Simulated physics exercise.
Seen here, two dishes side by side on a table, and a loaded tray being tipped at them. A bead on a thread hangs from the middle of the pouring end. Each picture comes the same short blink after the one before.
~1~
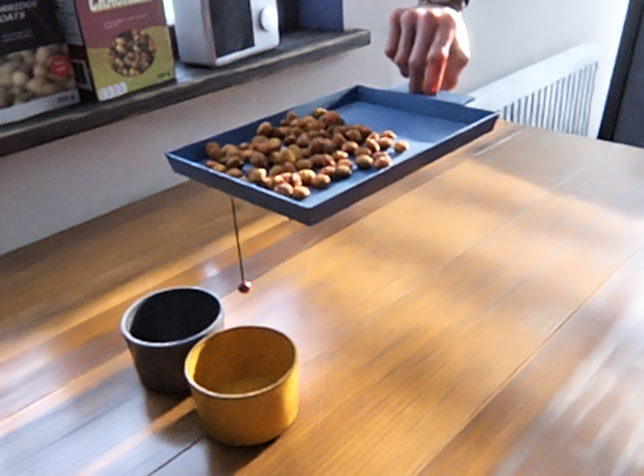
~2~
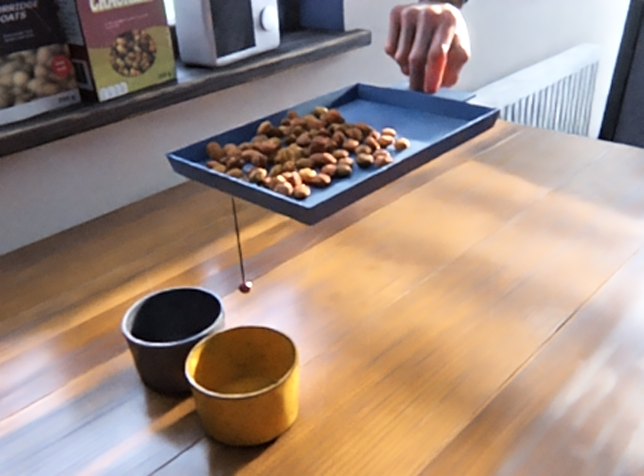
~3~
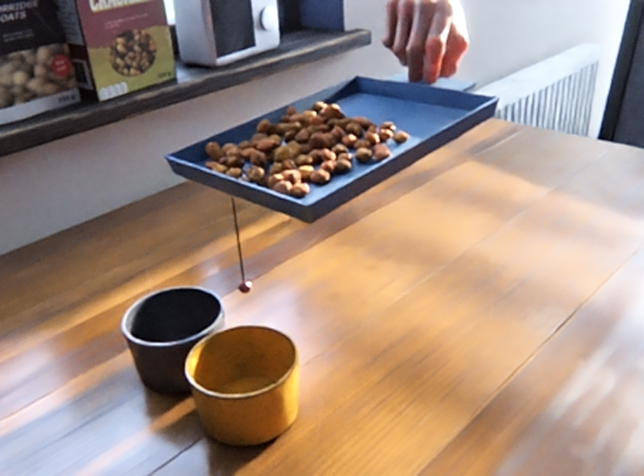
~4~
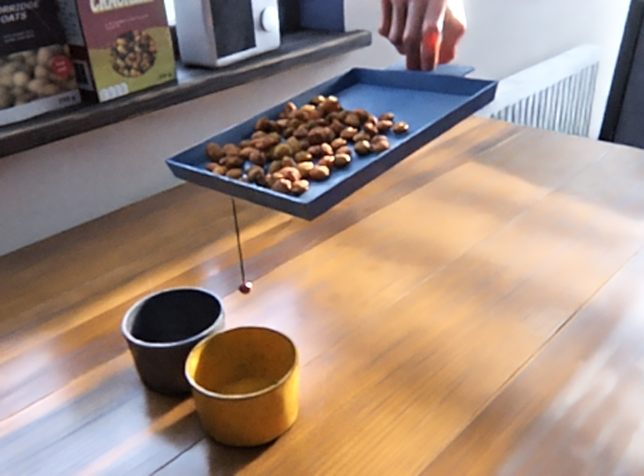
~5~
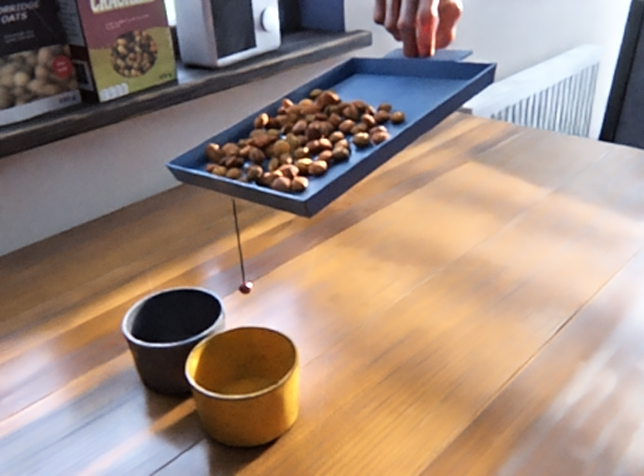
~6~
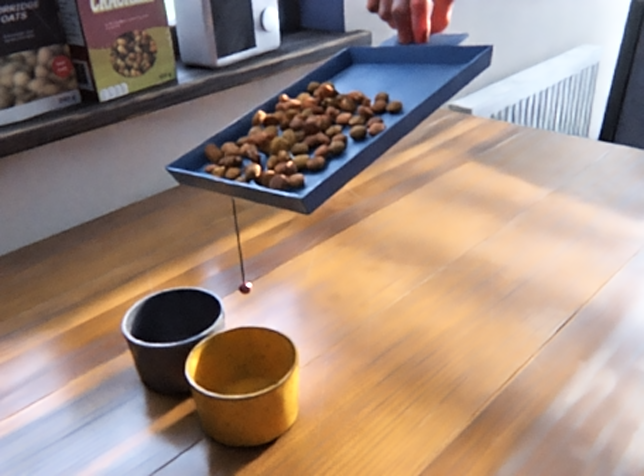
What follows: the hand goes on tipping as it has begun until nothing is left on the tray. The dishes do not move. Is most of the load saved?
In the dishes lies under half of it.
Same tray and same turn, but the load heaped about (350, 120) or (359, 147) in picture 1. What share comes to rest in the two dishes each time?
About 20 and 40 per cent.
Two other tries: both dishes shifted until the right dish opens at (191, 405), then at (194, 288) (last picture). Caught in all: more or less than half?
At the first place below a half, at the second above a half.
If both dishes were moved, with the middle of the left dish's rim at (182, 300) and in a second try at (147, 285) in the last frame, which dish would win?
At the first place the left dish, at the second the left-hand dish.
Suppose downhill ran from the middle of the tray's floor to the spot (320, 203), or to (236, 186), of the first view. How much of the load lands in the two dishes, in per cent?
In turn 40 and 70 in a hundred.
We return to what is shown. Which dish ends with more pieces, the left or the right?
It is the left dish.
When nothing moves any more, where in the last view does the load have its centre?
Around (165, 335).
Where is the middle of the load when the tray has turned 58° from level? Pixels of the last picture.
Near (239, 119).
Soon, tray tipped steeply; nearly all on the tray; a stray few in the air.
A while on, tray tipped right over; about a third on the tray; a small part in the left dish; about a quarter outside both; about a quarter in the air.
Towards the end, tray tipped past a quarter turn; about a third in the left dish; about two thirds outside both.
Finally, tray tipped past a quarter turn; none in the right dish; about a third in the left dish; about two thirds outside both.
